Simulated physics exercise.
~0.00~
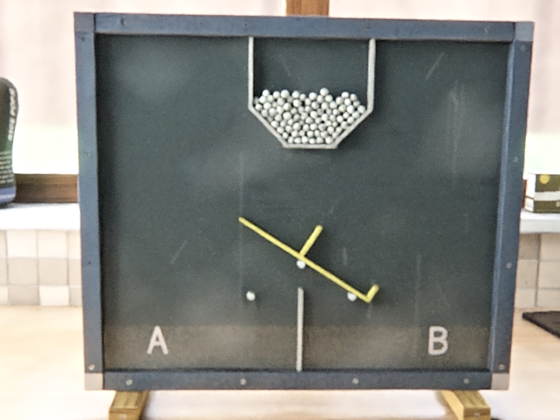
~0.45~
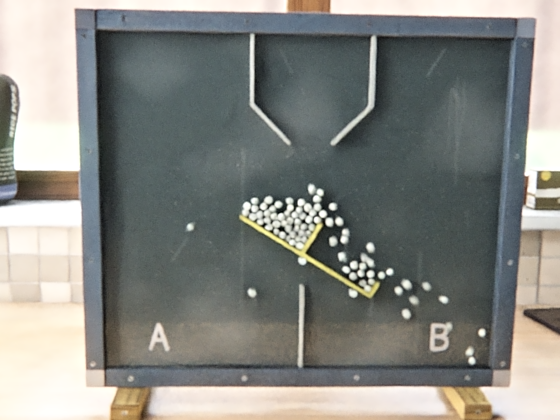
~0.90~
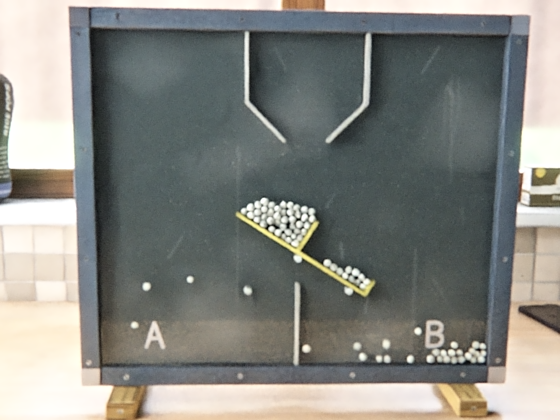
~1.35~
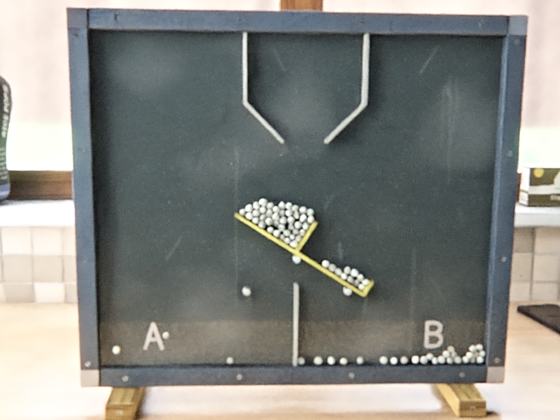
Small glossy white balls sit packed in a grey funnel-shaped hopper high on a dark upright board with a blue-grey frame, seen from the front by a slightly swaying camera. Below hangs a yellow tray, sloping down to the right, above a short divider between bins marked A and B. The balls drop onto the tray, heaping against its middle and lower stops, while many spill off the right end and a few stray left. The tray keeps its tilt as the spilled balls spread across the floor. Finally most rest on the tray, a part lies in B, and very few are in A.
